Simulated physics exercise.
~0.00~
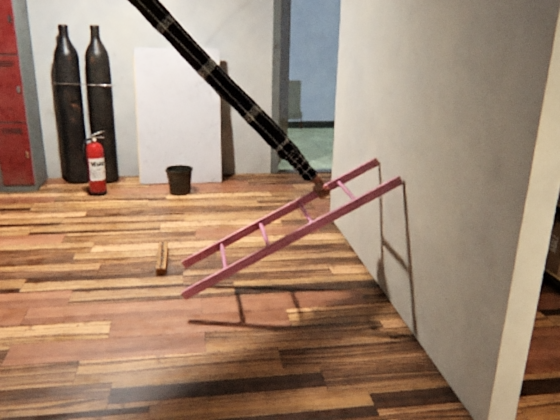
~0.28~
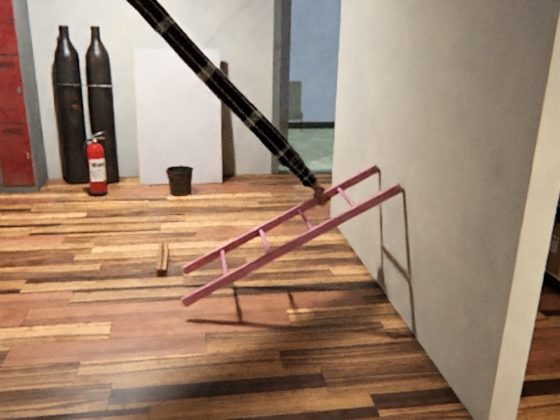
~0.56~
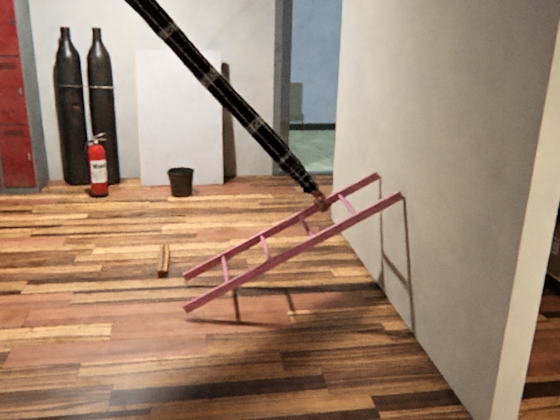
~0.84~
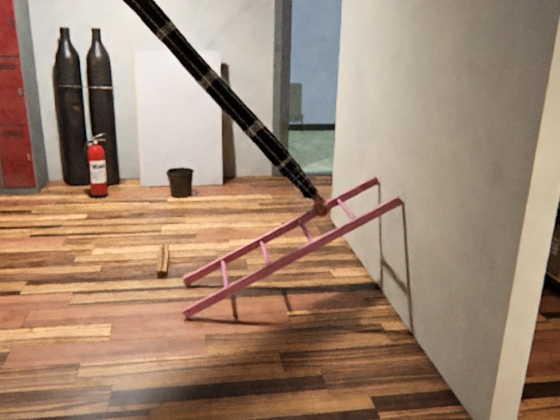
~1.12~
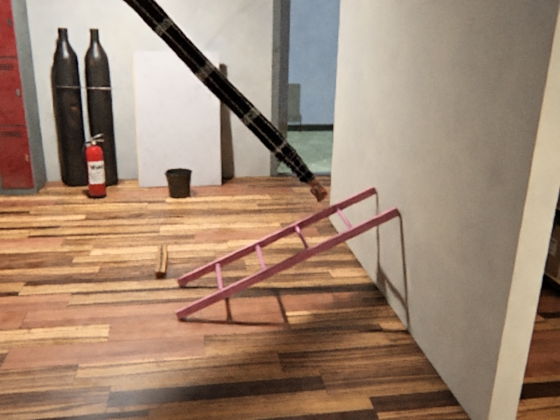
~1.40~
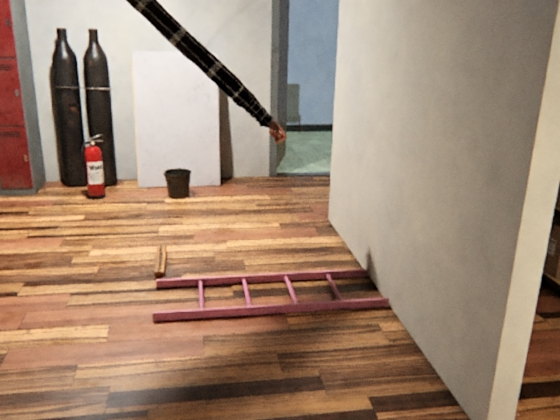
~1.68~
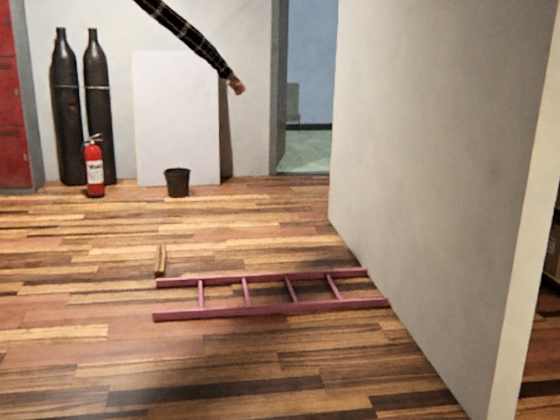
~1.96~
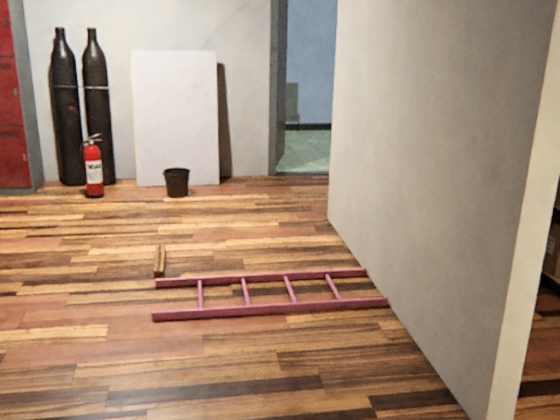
A pink ladder-like rack leans at a low slant against a pale wall on the right, its foot resting on a striped wooden floor, while a hand in a dark plaid sleeve holds it near the top. The hand lowers it slightly, and the upper end eases down the wall. Then the hand lets go and draws back, and the rack slips down and drops flat onto the floor. The arm withdraws upward out of view. The rack lies still beside the wall, near a small wooden batten that never moves.
